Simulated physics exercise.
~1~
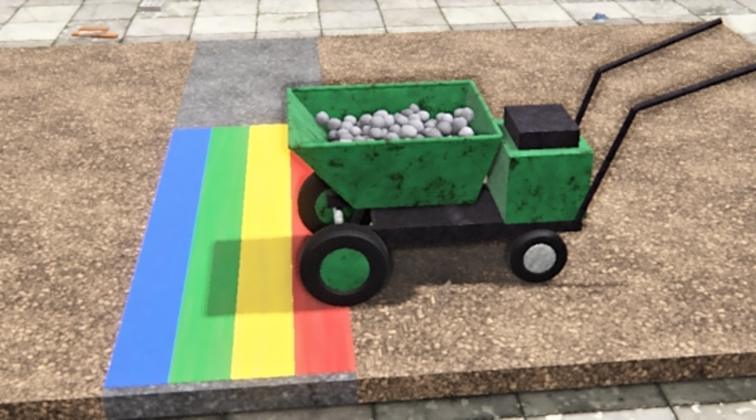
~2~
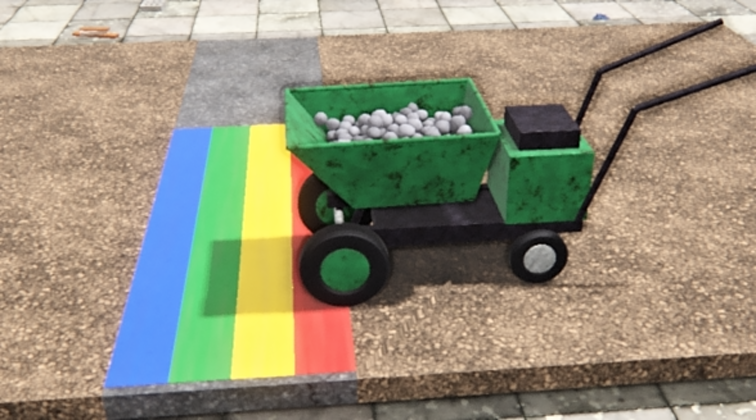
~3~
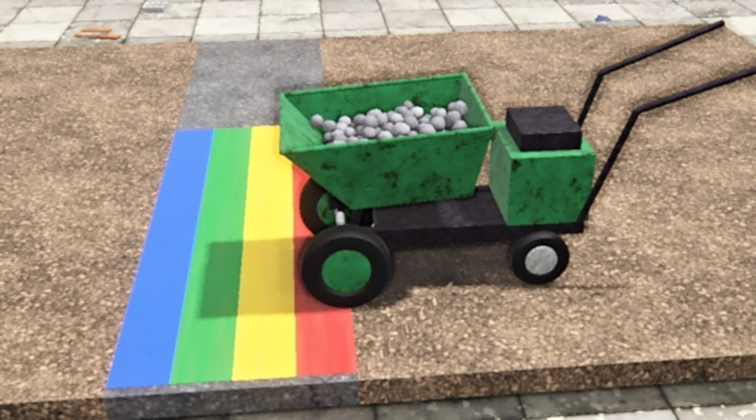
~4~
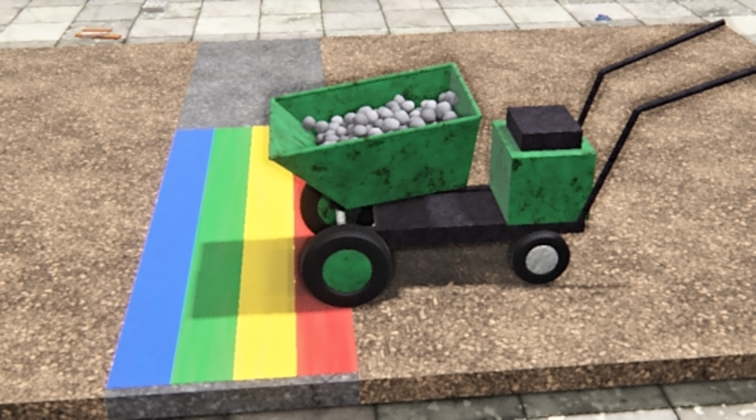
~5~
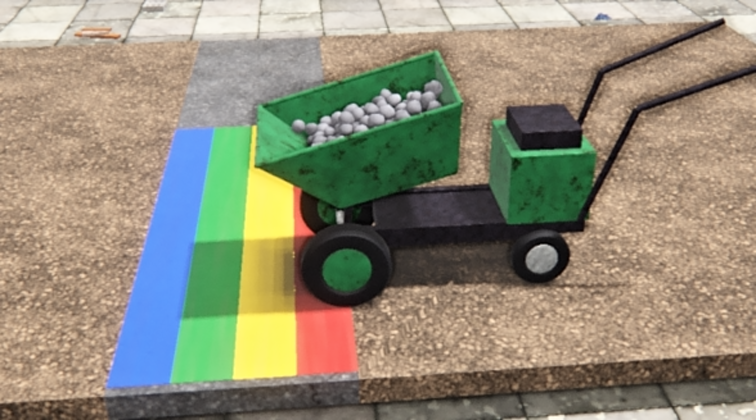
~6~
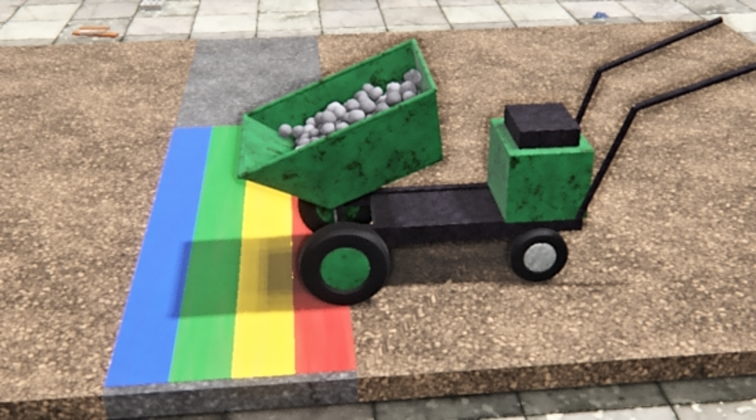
On a brown gravelly slab edged by pale paving, seen from the side and slightly above by a still camera, a small wheeled barrow stands alone. Its green skip holds round grey cobbles, with a green box and black handles at right, and blue, green, yellow and red strips at left. The skip tilts steadily leftward, its right end rising and its lip lowering, while the wheels stay put.
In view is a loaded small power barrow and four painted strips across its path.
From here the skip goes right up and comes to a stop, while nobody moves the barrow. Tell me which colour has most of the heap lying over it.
Most of the heap lies over blue.
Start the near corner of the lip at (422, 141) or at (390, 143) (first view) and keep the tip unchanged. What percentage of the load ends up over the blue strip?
Estimates, in order: 0 % then 10 %.
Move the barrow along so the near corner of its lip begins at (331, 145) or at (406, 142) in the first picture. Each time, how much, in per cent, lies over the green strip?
You'd get around 40 in a hundred, then 20 in a hundred.
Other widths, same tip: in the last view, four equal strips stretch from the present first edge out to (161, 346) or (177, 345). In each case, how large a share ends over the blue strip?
I'd say some 20 % for the first and some 10 % for the second.
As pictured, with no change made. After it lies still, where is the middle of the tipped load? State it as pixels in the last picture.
Once it all stops, the middle lies near (152, 275).
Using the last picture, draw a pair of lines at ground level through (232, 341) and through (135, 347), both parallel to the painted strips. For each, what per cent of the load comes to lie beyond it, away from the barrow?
I'd say some 80 in a hundred, and after that 40 in a hundred.
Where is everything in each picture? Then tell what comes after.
In the first frame, lip of the skip (290, 147), level; top of the load (395, 132), round cobbles; red strip (322, 332); yellow strip (264, 336); green strip (205, 340); blue strip (145, 343).
In the second frame, lip of the skip (288, 148), tipped barely; top of the load (394, 131).
In the third frame, lip of the skip (282, 153), tipped barely; top of the load (410, 125).
In the fourth frame, lip of the skip (271, 158), tipped a little; top of the load (415, 125).
In the fifth frame, lip of the skip (256, 166), tipped clearly; top of the load (402, 118).
In the sixth frame, lip of the skip (240, 177), tipped clearly; top of the load (394, 99); red strip (323, 331); yellow strip (264, 335); green strip (205, 338); blue strip (146, 342).
Just after the last frame, skip tipped steeply; every one in the skip.
A moment on, skip tipped right over; roughly half in the skip; about a tenth over the green strip; roughly a third over the blue strip; about a tenth off the paint.
Further on, skip tipped right over; roughly a quarter in the skip; about a tenth over the green strip; roughly a third over the blue strip; roughly a quarter off the paint.
When it is over, skip tipped right over; roughly a quarter in the skip; not one over the red strip; not one over the yellow strip; about a tenth over the green strip; roughly a third over the blue strip; roughly a quarter off the paint.
